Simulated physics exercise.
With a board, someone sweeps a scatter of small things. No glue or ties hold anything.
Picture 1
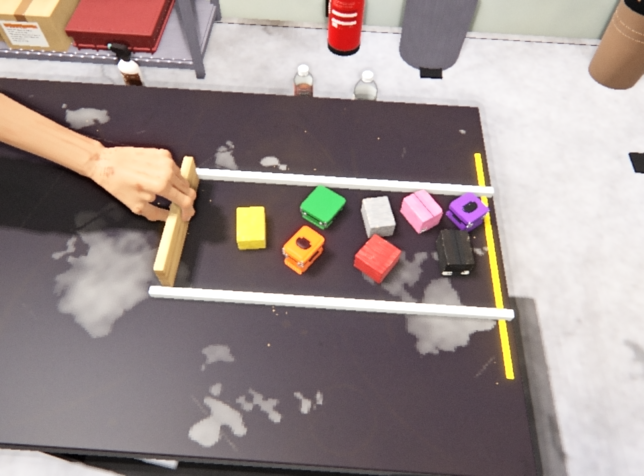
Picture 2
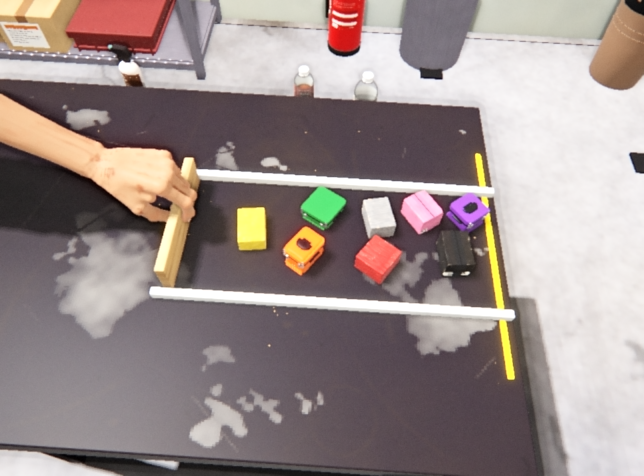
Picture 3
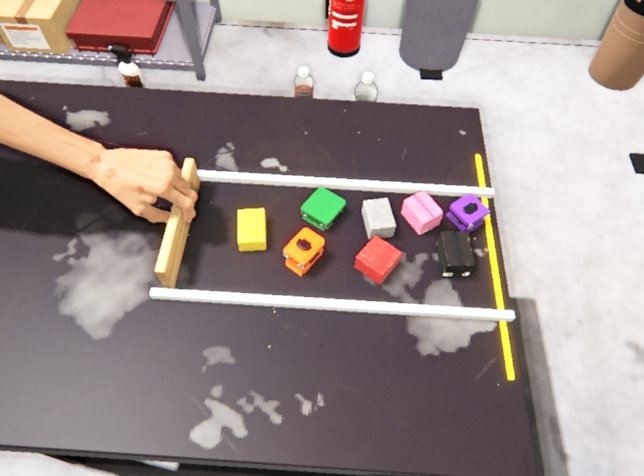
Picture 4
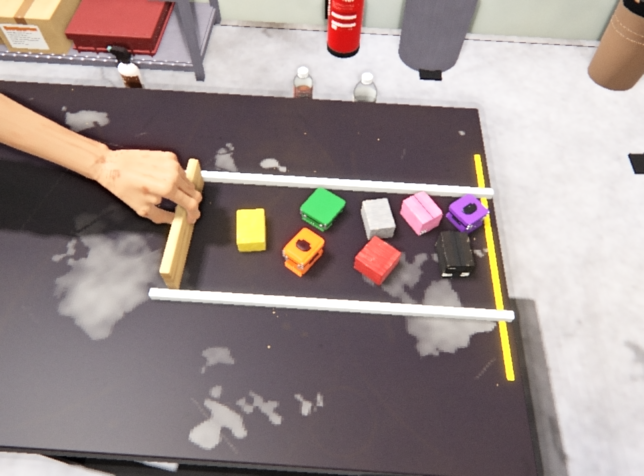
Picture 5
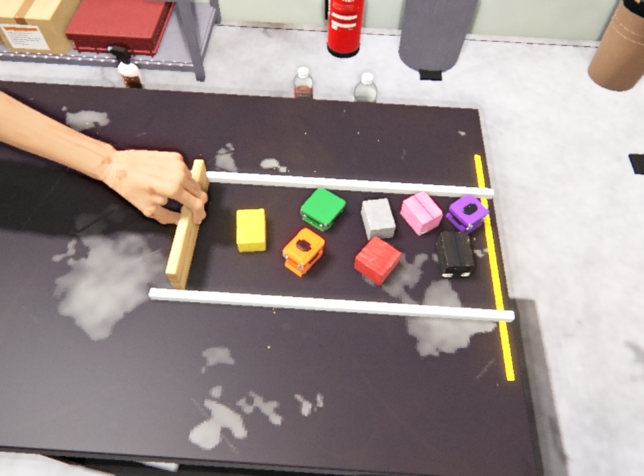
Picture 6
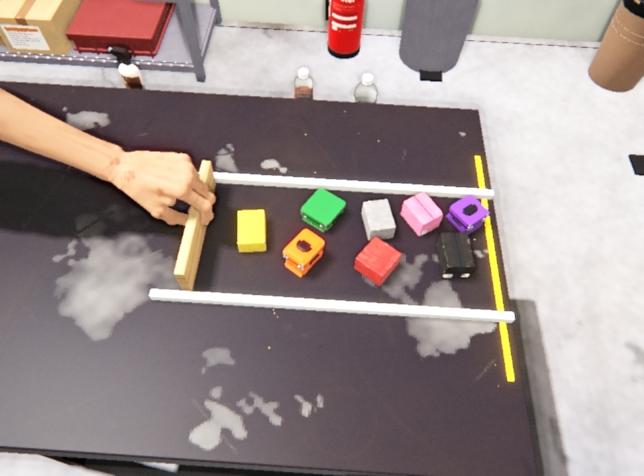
On a dark table, a hand slides a wooden board slightly right toward scattered colored blocks.
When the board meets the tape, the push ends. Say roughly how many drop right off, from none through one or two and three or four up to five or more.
I expect that five or more will fail to stay on the table.
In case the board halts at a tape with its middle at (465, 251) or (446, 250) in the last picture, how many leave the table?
Try 1: 5; try 2: 2.
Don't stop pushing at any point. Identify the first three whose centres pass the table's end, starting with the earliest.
Earliest to latest: The purple case, the black box, the pink box.
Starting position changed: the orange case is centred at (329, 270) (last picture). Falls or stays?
From there it topples down.
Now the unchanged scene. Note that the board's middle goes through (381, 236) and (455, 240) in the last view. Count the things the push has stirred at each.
That makes 8 at the first spot and 8 at the second.
Soon after, none off yet; purple case at rest near (467, 215); black box at rest near (455, 255); pink box at rest near (422, 214).
Then, none off yet; purple case moving near (470, 215); black box at rest near (455, 255); pink box moved a little near (438, 213).
Further on, one off so far; purple case falling near (465, 323); black box tipped well over near (522, 260); pink box moved well along near (494, 209).
At rest, the number that fall off is five or more; fallen, yellow block, orange case, green case, red block, grey block, pink box, black box and purple case.
